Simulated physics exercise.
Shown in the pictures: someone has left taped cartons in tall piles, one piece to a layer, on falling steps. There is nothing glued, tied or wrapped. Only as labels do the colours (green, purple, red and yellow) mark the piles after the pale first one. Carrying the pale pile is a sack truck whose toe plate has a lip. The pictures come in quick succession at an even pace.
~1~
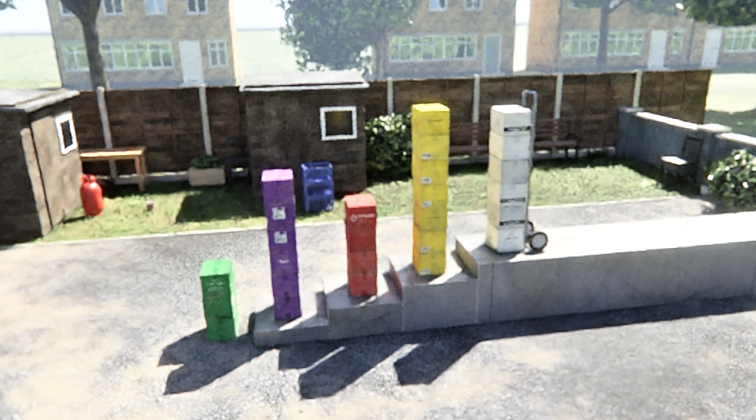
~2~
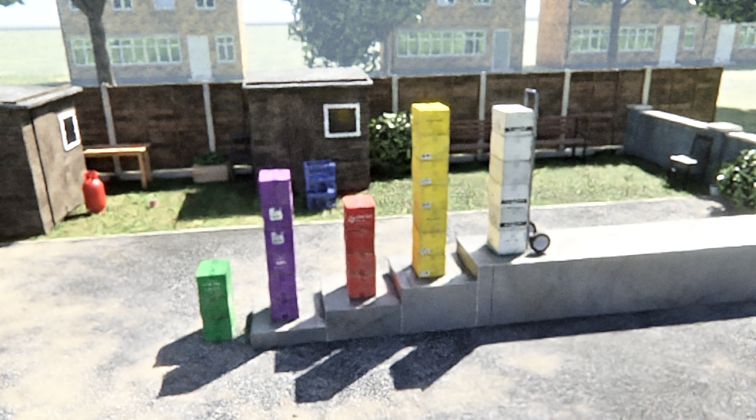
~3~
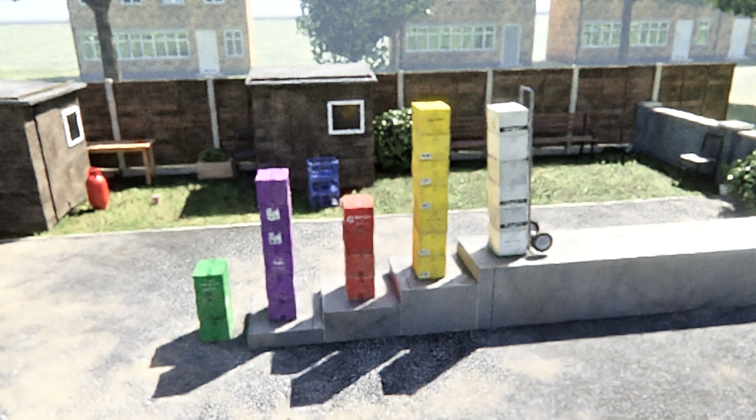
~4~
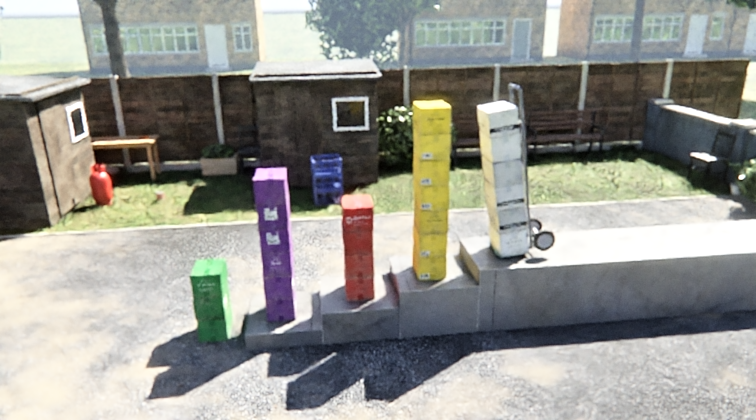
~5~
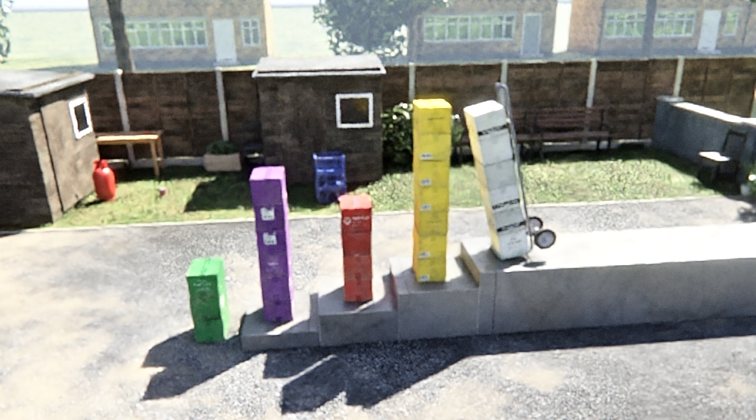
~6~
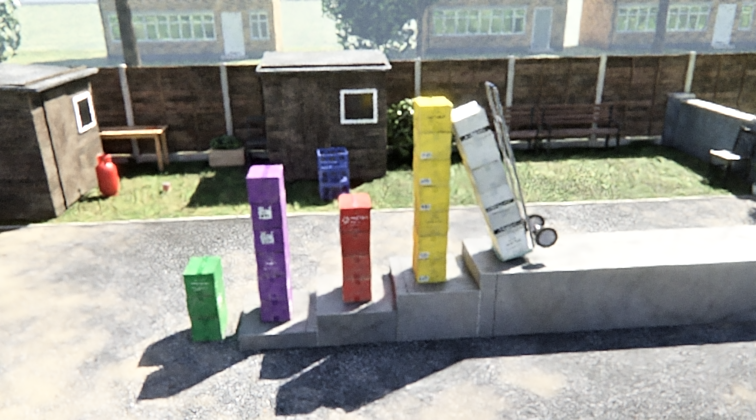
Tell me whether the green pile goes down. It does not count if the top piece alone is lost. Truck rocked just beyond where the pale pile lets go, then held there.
Tumbles.
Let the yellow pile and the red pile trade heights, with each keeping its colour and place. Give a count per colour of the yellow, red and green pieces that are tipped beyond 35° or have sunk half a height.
Once things settle, you'd count yellow 3, red 7, green 2 down.
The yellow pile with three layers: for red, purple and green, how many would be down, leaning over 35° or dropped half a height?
The counts are red 2, purple 5 and green 0.
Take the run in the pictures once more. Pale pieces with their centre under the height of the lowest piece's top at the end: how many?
6 pale pieces.
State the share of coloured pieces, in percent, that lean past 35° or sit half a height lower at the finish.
100 %.
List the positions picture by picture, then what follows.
In the first frame (each place is the centre of the face we see best; the camera moves round a little), truck frame (533, 127) level; top green carton (216, 285); top yellow carton (435, 123); the others all in place.
In the second frame, truck frame (535, 127) level; top green carton (212, 286).
In the third frame, truck frame (531, 125) rocked barely, top of the pale pile leaning barely; top green carton (209, 286); the others all in place.
In the fourth frame, truck frame (522, 123) rocked a little, top of the pale pile leaning a little; top green carton (206, 286); the others all in place.
In the fifth frame, truck frame (511, 123) rocked a little, top of the pale pile leaning a little; top green carton (203, 286); the others all in place.
In the sixth frame, truck frame (503, 122) rocked clearly, top of the pale pile leaning clearly; top green carton (200, 285); top yellow carton (436, 119); the others all in place.
Just after the last frame, 6 of the pale pile down; none of the 3 green cartons down (6 of 20 in all colours); top green carton unmoved; top yellow carton tilted steeply, about its own height lower.
A moment on, 6 of the pale pile down; none of the 3 green cartons down (16 of 20 in all colours); top green carton tilted a little; top purple carton on its side.
When it is over, 6 of the pale pile down; 3 of the 3 green cartons down (20 of 20 in all colours); top green carton upside down; top purple carton on its side. In pixels of the last frame, middles, top green carton near (78, 332).
